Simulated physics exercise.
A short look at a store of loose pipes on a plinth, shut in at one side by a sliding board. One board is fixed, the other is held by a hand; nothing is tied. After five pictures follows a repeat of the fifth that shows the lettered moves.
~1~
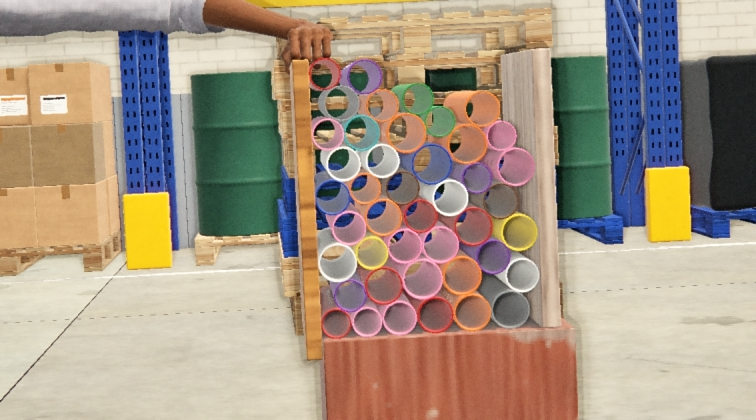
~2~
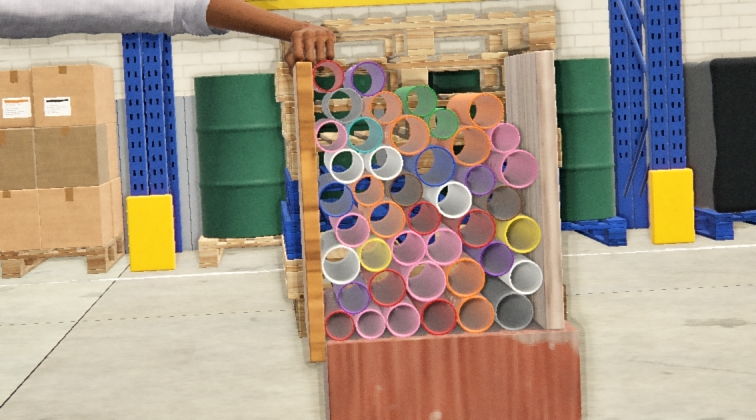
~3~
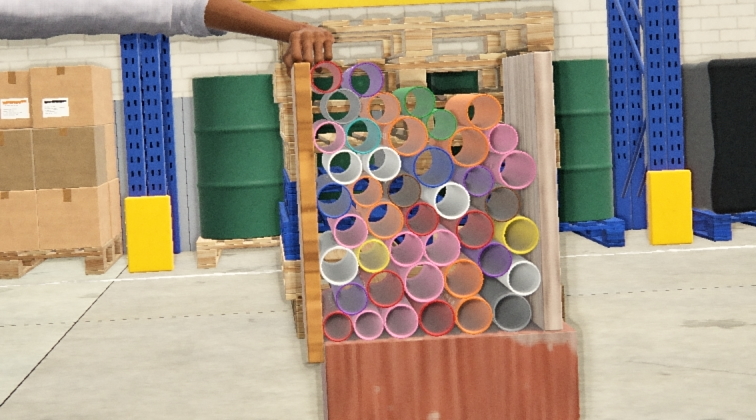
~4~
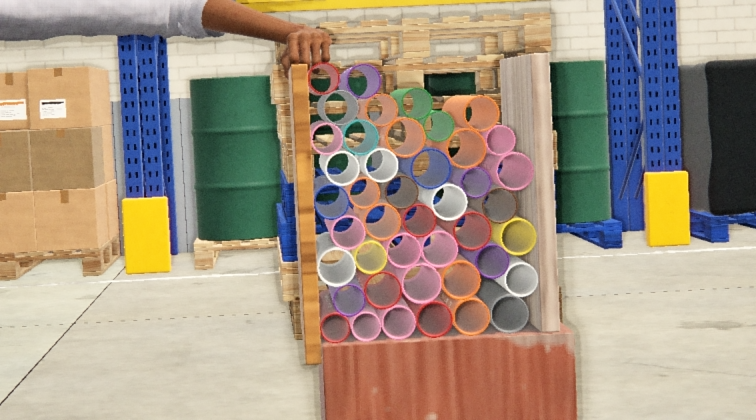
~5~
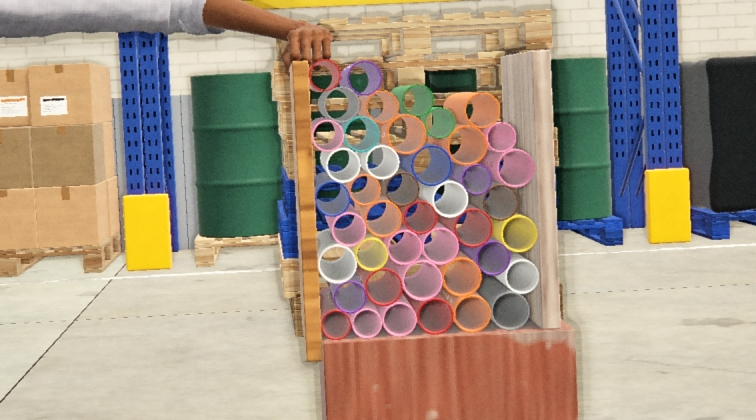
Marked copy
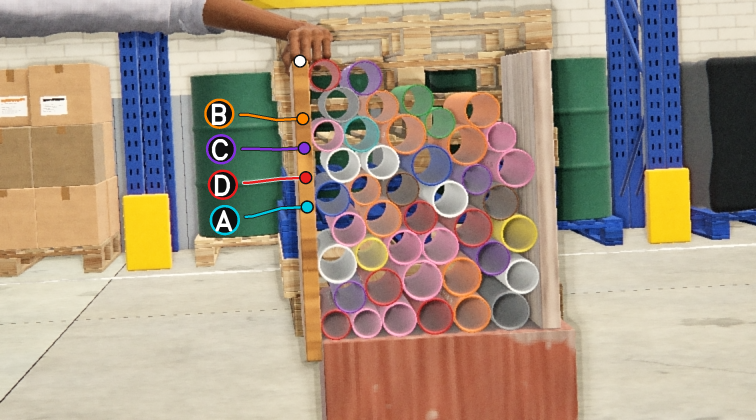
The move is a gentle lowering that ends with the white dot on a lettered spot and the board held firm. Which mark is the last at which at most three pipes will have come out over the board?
The lowest mark that will do is C.
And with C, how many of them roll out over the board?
It comes to one.
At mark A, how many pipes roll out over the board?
At A the number is four.
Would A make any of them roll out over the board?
Yes.
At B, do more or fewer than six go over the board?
Fewer than six.
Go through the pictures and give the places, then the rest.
In the first frame, a turquoise pipe (361, 133); a grey pipe (341, 103); a red pipe (325, 74).
In the second frame, a red pipe (328, 76); side board (308, 203).
In the third frame, a red pipe (338, 327); a grey pipe (512, 313).
In the fourth frame, a yellow pipe (371, 258); a pink pipe (439, 250).
In the fifth frame, a red pipe (473, 228); a brown pipe (501, 202); a turquoise pipe (361, 134).
On the marked copy, A at (307, 207); B at (303, 119); C at (304, 148); D at (306, 178); the white dot at (300, 61).
With C. Early on, top of the board (310, 104).
Further on, top of the board (312, 148).
At the end, top of the board (312, 148), one out over the board.
As for the rest, A four out over the board; B none out over the board; D four out over the board.
